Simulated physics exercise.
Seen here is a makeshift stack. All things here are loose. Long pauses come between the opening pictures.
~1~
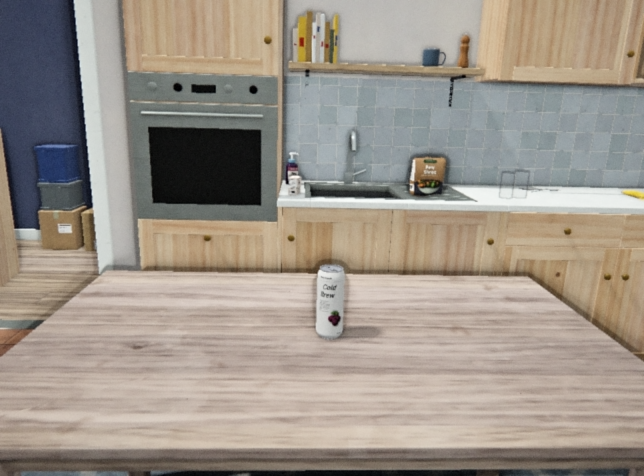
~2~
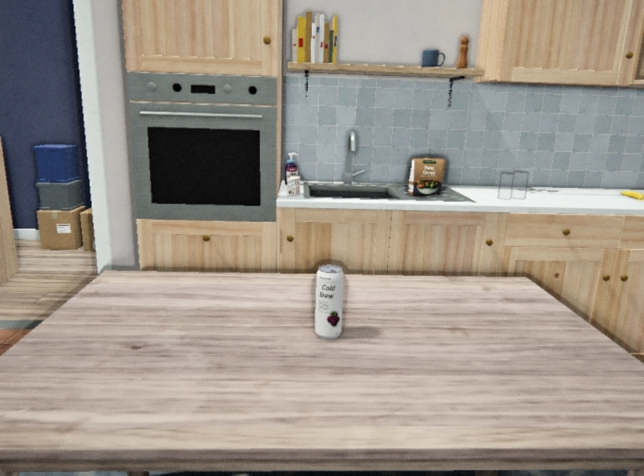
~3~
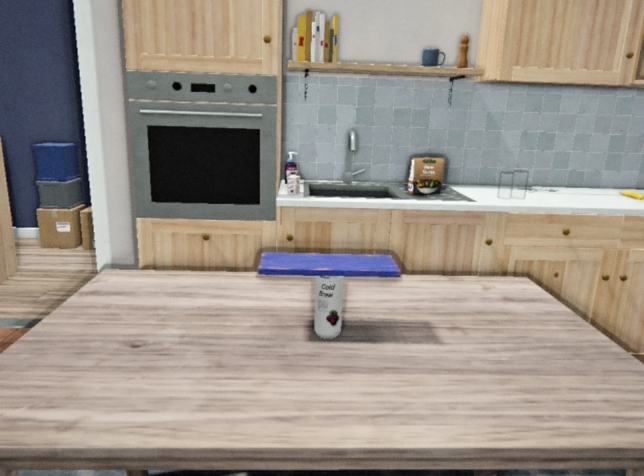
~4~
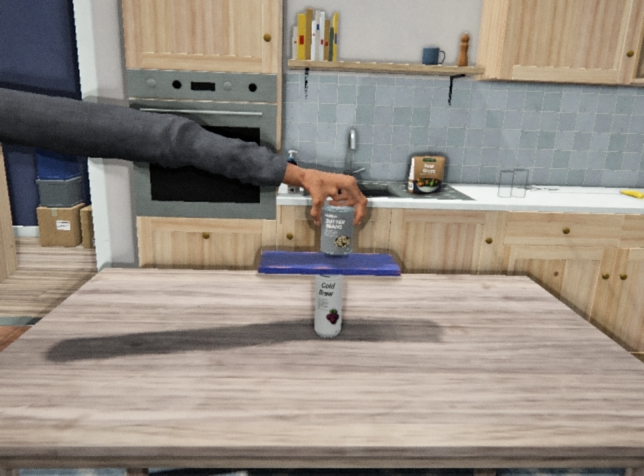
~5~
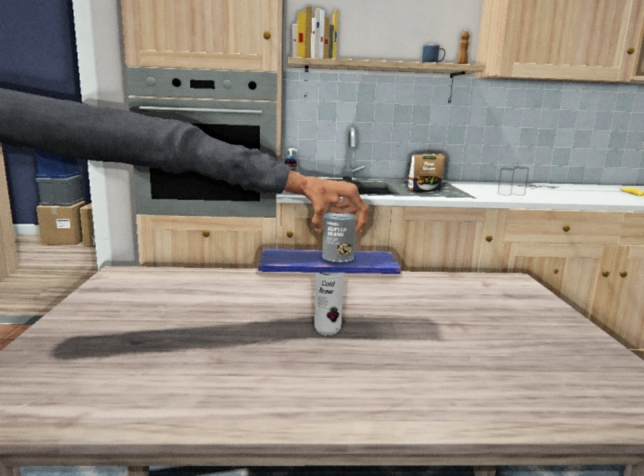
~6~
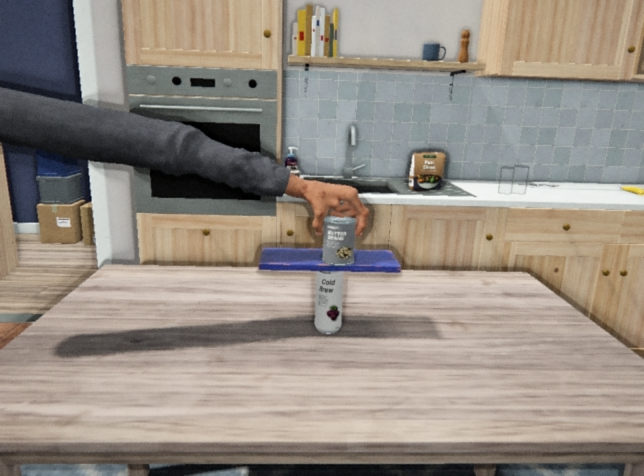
In a kitchen, a white can stood alone on a wooden table, then a blue board appeared across its top, and a hand reached in from the left and lowered a grey tin onto the board.
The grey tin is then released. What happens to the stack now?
The stack bears the weight.
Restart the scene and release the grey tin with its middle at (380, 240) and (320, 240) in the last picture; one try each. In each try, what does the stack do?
In case one it tumbles, while in case two it stays upright.
Then, 0.20 s later than the last frame, all is still.
Then, 0.50 s later than the last frame, grey tin resting near (339, 241).
When it is over, all 3 as before. End places, in pixels of the last picture, grey tin near (339, 241). The stack holds.
